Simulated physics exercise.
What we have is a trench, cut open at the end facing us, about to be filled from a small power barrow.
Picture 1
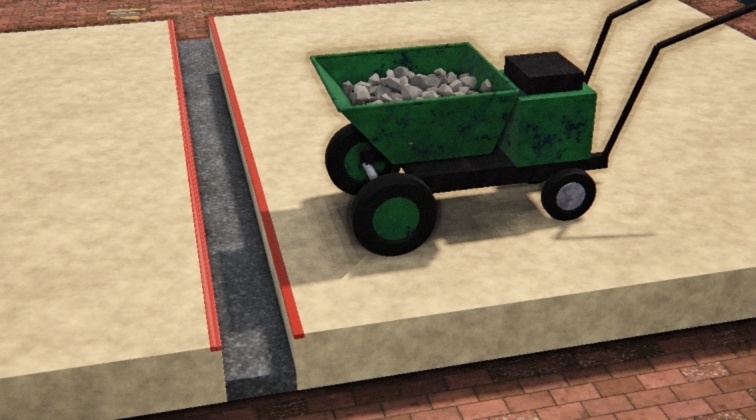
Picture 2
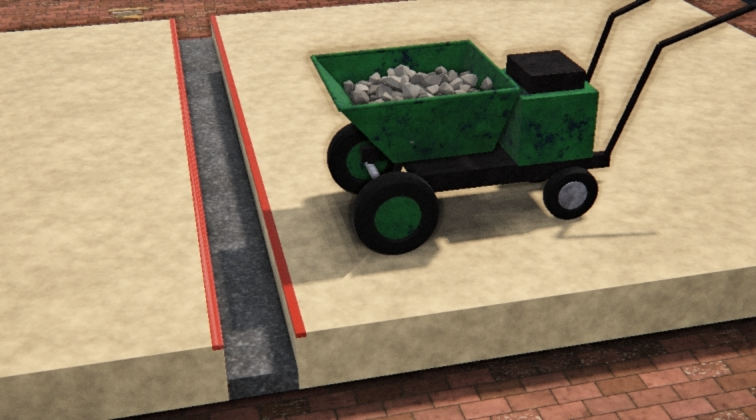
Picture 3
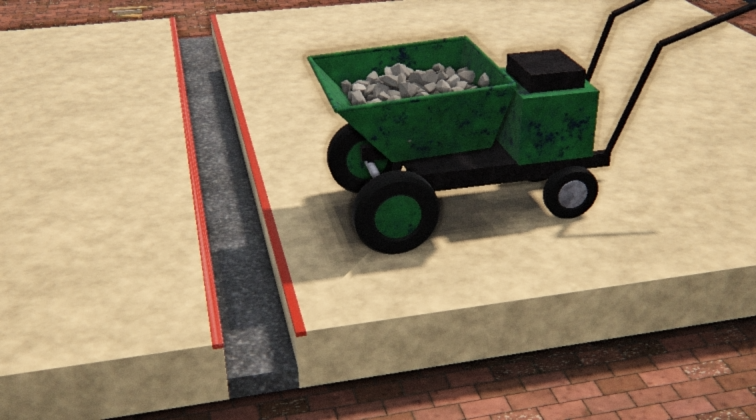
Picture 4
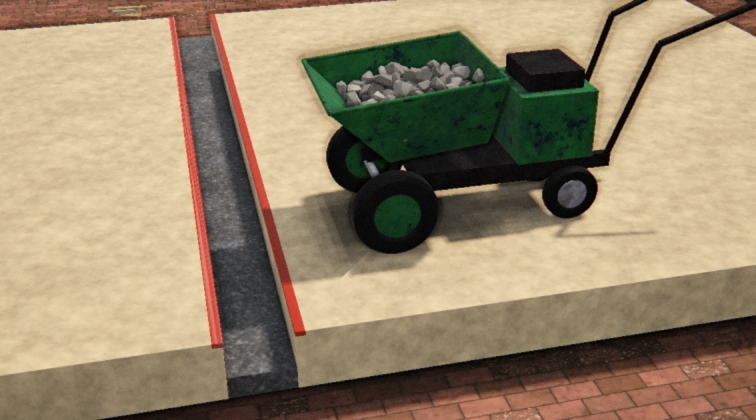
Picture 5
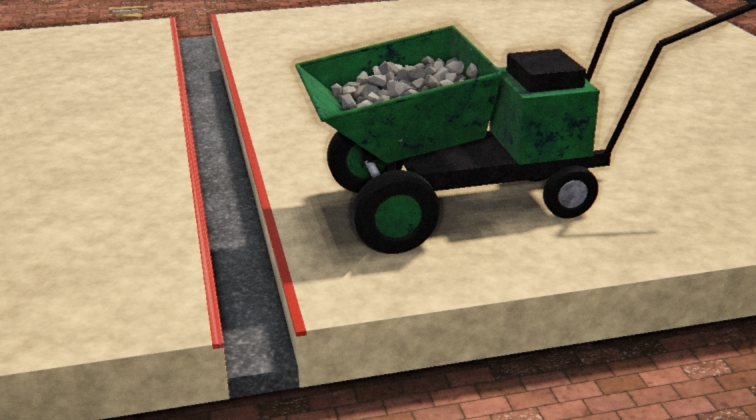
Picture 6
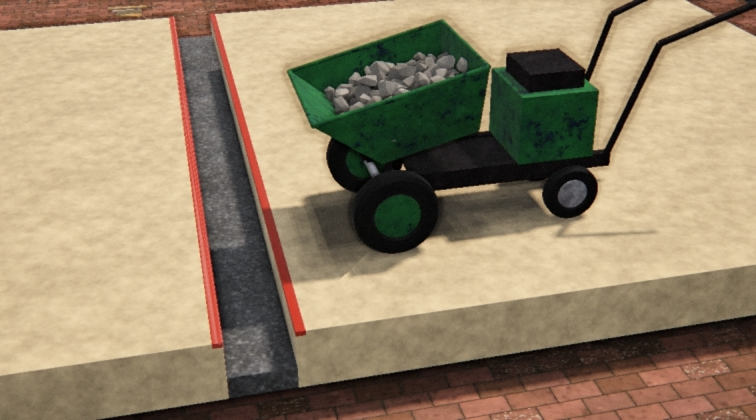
In the video, a green power barrow loaded with broken grey stones stands on a pale slab to the right of a narrow, red-edged trench, and its skip, level at first, slowly tilts a little toward the left.
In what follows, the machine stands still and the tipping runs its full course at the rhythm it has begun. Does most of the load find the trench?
Mostly in.
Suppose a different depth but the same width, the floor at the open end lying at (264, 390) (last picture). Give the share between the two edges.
100 %, roughly.
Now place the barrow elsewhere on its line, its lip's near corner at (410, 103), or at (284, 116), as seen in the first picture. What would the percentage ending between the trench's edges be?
Result: Try 1 = 50 %, try 2 = 0 %.
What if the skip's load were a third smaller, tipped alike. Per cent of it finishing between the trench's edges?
100 per cent, roughly.
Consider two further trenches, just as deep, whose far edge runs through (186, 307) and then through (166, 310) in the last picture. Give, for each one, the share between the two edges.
100 %, 100 %.
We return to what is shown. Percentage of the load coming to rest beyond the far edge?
15 percent.
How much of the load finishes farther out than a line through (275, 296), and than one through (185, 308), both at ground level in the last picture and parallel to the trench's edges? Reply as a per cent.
Roughly 90 and 10 %.
Shortly afterwards, skip tipped steeply; the whole lot in the skip.
Next, skip tipped right over; the bulk in the skip; a little in or heaped over the trench; only a few beyond it; only a few falling.
Some moments later, skip tipped right over; a little in the skip; the bulk in or heaped over the trench; a little beyond it.
In the end, skip tipped right over; only a few in the skip; the bulk in or heaped over the trench; a little beyond it.
